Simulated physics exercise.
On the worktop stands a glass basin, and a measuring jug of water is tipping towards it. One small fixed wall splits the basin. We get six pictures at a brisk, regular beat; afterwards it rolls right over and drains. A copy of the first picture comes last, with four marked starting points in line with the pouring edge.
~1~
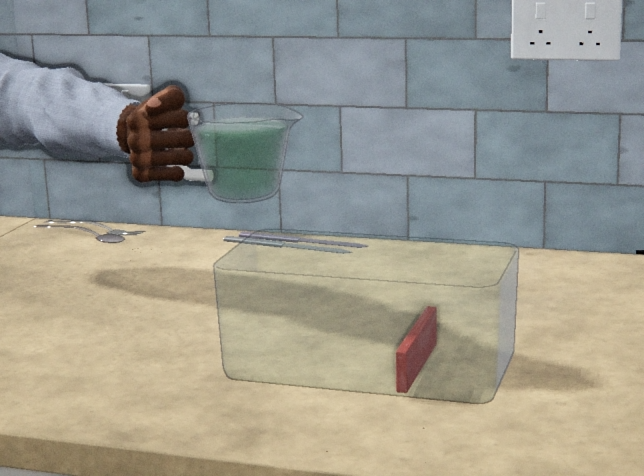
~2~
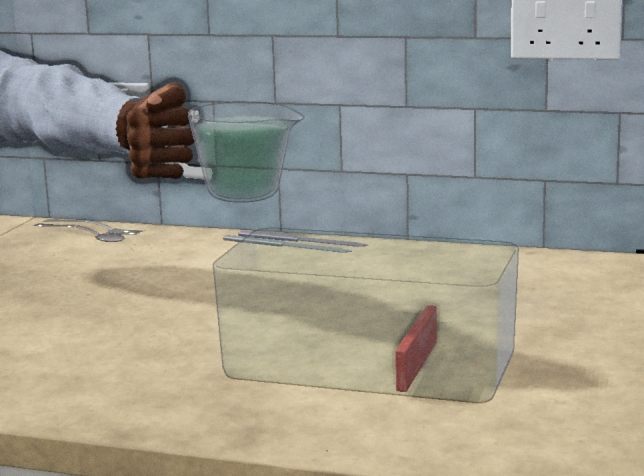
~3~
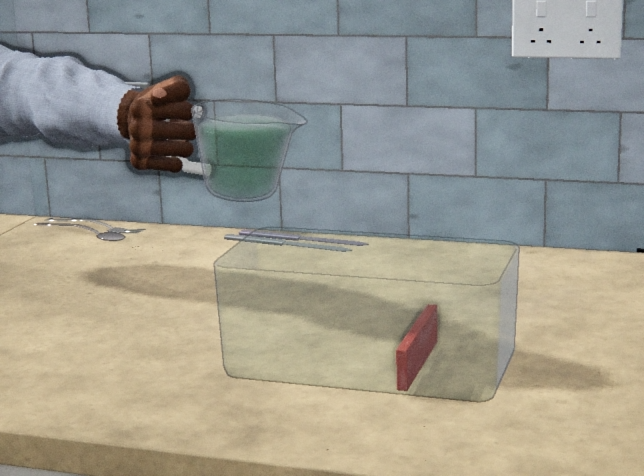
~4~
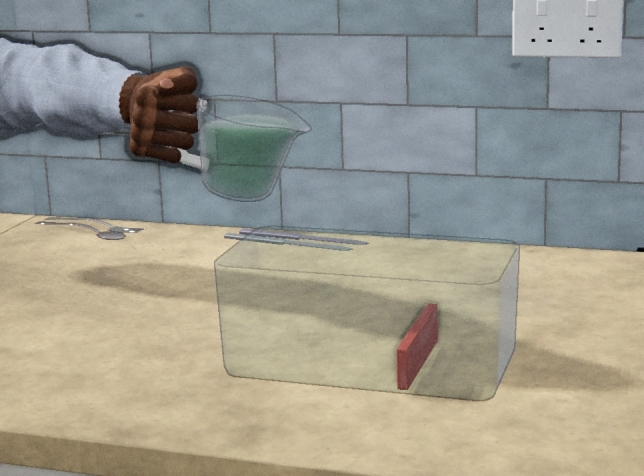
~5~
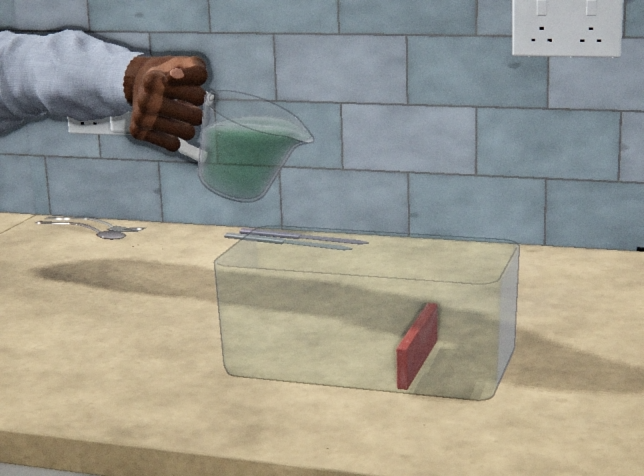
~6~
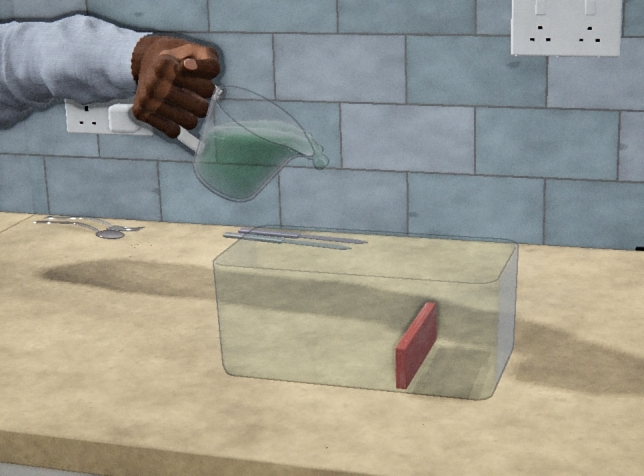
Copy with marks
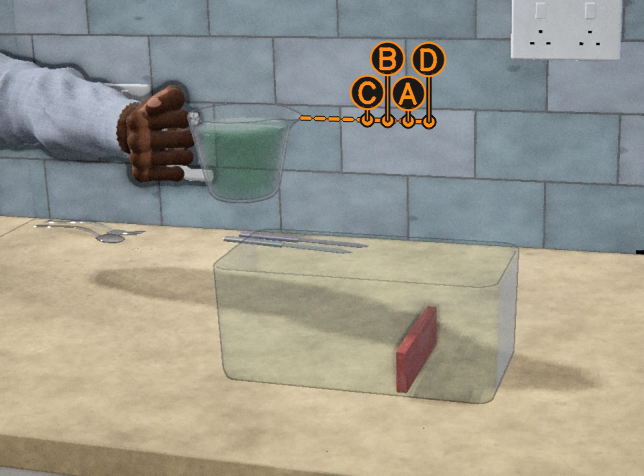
A hand tilts a glass jug of green liquid until some reaches over its lip.
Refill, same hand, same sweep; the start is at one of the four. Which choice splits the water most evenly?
Take C.
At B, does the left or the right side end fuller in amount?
The right one.
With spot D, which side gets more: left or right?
More ends on the right.
On the marked copy, A at (408, 121); B at (387, 120); C at (367, 120); D at (428, 121).
For spot A, about 12 % ends left of the wall and 87 % right of it.
For spot B, about 21 % ends left of the wall and 78 % right of it.
For spot C, about 47 % ends left of the wall and 53 % right of it.
For spot D, about 18 % ends left of the wall and 82 % right of it.
